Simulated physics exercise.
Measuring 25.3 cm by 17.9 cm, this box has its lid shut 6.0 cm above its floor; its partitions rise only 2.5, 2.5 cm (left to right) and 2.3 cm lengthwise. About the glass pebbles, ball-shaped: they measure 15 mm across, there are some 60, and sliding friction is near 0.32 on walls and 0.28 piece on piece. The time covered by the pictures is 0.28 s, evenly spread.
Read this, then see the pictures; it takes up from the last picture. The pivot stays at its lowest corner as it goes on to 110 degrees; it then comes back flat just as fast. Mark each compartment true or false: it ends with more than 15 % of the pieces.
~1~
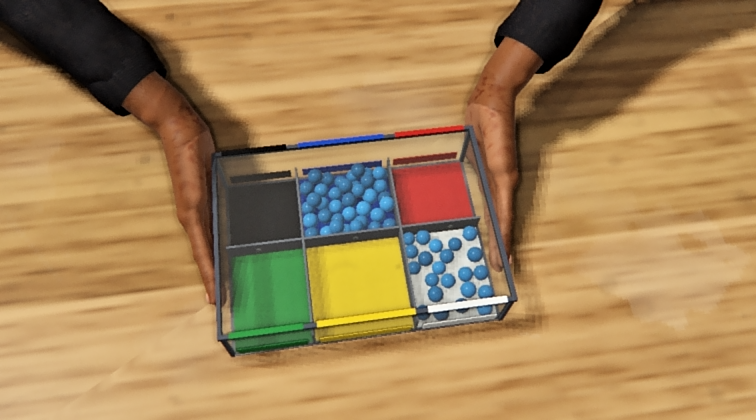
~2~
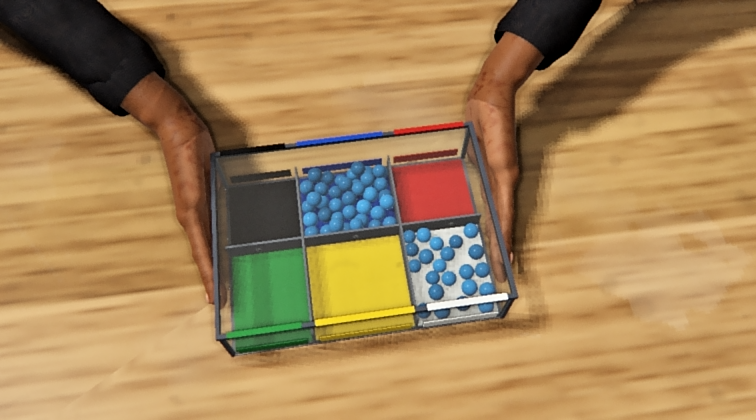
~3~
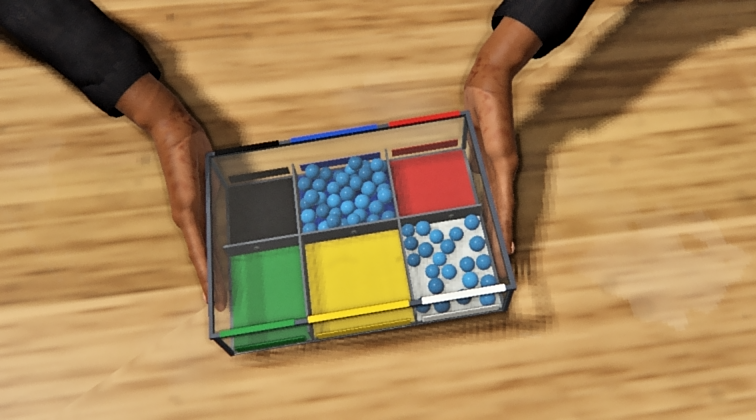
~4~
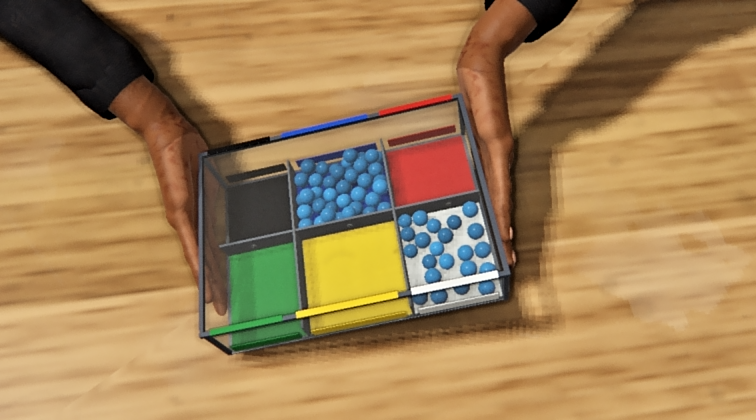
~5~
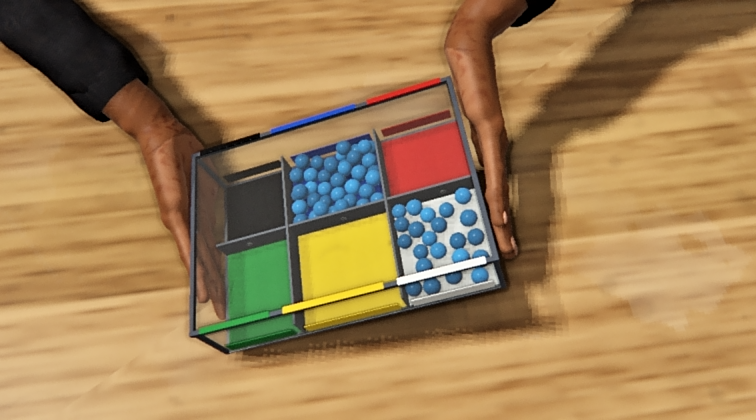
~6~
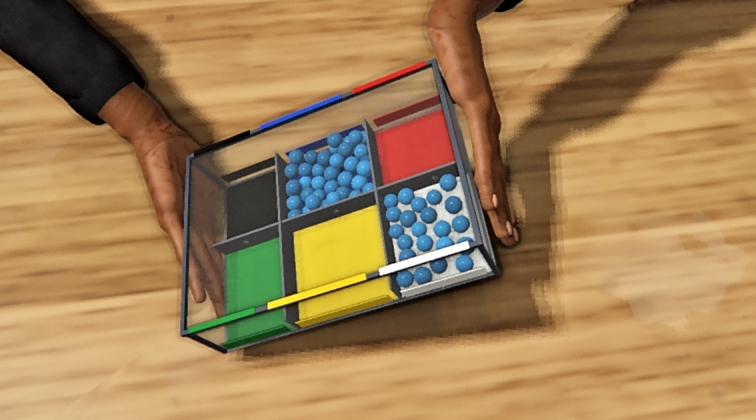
Red compartment: False, blue compartment: False, green compartment: True, yellow compartment: False, white compartment: False, black compartment: True.
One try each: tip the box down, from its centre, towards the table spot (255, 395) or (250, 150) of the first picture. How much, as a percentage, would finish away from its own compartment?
I'd put it at roughly 100 per cent for the first tilt and roughly 80 per cent for the second.
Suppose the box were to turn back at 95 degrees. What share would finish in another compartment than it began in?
I'd say close to 90 percent.
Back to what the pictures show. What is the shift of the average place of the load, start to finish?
12.5 cm, roughly.
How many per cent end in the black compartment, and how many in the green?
Final shares - black 65 percent, green 30 percent.
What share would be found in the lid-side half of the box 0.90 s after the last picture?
Roughly 90 percent of the pieces.
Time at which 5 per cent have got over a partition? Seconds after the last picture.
Roughly at the 0.35 s mark.
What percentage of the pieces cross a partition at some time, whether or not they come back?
The share is close to 100 percent.
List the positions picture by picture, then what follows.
In the first frame, box tilt 0 degrees, front corners at (222, 336) and (512, 297); blue 65 %, white 35 %.
In the second frame, box tilt 1 degrees, front corners at (221, 335) and (512, 294).
In the third frame, box tilt 6 degrees, front corners at (214, 334) and (511, 285), lowest corner left back.
In the fourth frame, box tilt 12 degrees, front corners at (205, 333) and (504, 272), lowest corner left back.
In the fifth frame, box tilt 18 degrees, front corners at (195, 332) and (493, 257), lowest corner left back.
In the sixth frame, box tilt 24 degrees, front corners at (186, 331) and (477, 242), lowest corner left back; blue 65 %, white 35 %.
Then, 0.90 s after the last picture, tilt 109 degrees; blue 20 %, green 5 %, yellow 25 %, black 45 %.
Then, 1.49 s after the last picture, tilt 48 degrees; green 30 %, black 70 %.
Then, 2.14 s after the last picture, tilt 0 degrees; green 30 %, black 65 %.
In the end, red 0 %, blue 0 %, green 30 %, yellow 0 %, white 0 %, black 65 %.
